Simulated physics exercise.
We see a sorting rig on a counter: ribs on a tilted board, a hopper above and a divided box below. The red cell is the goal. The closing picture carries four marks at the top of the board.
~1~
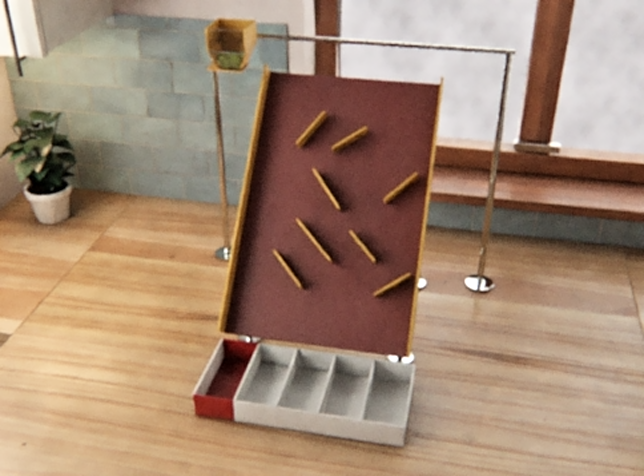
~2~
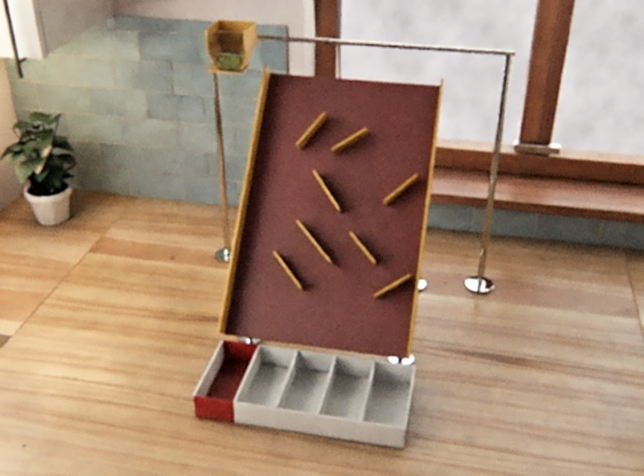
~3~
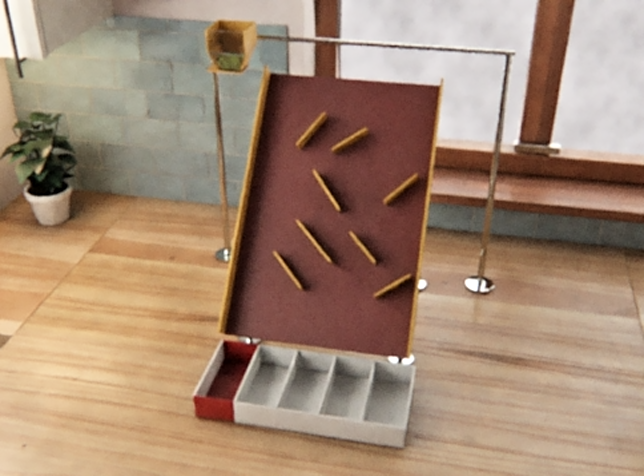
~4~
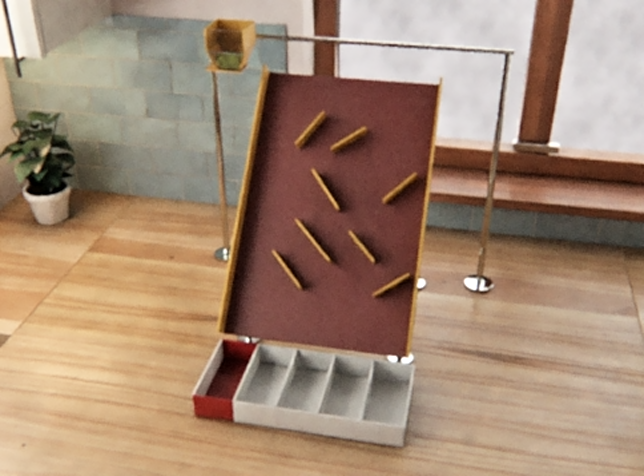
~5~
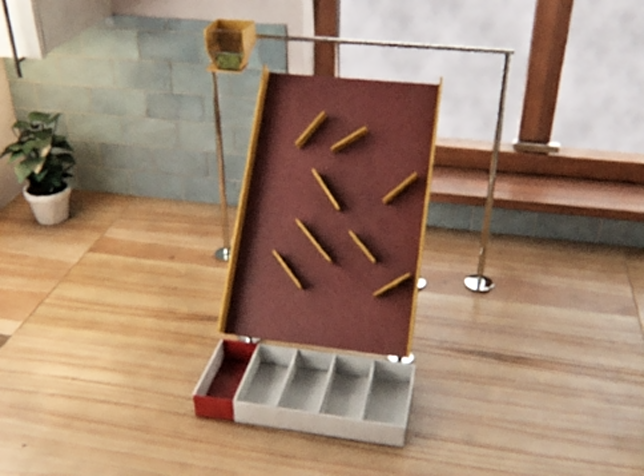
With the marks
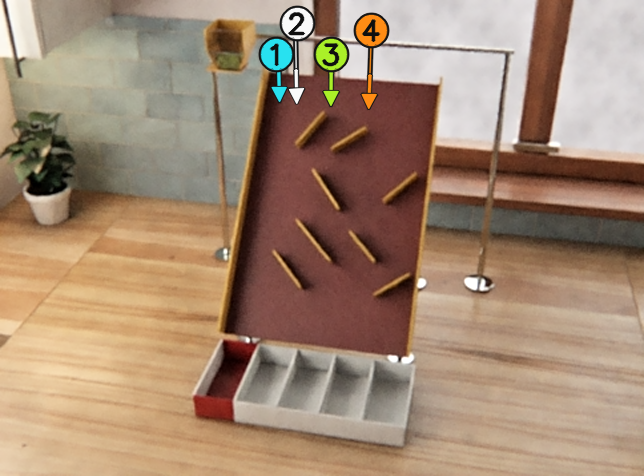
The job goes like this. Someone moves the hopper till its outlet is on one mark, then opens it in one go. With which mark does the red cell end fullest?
Go for 2.
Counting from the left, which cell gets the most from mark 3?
The first.
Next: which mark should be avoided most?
Mark 4.
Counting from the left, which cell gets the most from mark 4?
The fourth.
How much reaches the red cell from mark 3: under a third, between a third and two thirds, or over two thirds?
Mark 3 gives between a third and two thirds.
On the marked copy, mark 1 meets the board at (279, 96); mark 2 meets the board at (296, 98); mark 3 meets the board at (331, 100); mark 4 meets the board at (368, 103).
With 1, close to half in the red cell, close to a quarter in other cells, close to a quarter outside the box.
With 2, the bulk in the red cell, only a few in other cells, a small share outside the box.
With 3, close to half in the red cell, close to a third in other cells, a small share outside the box.
With 4, close to a quarter in the red cell, close to two thirds in other cells, a small share outside the box.
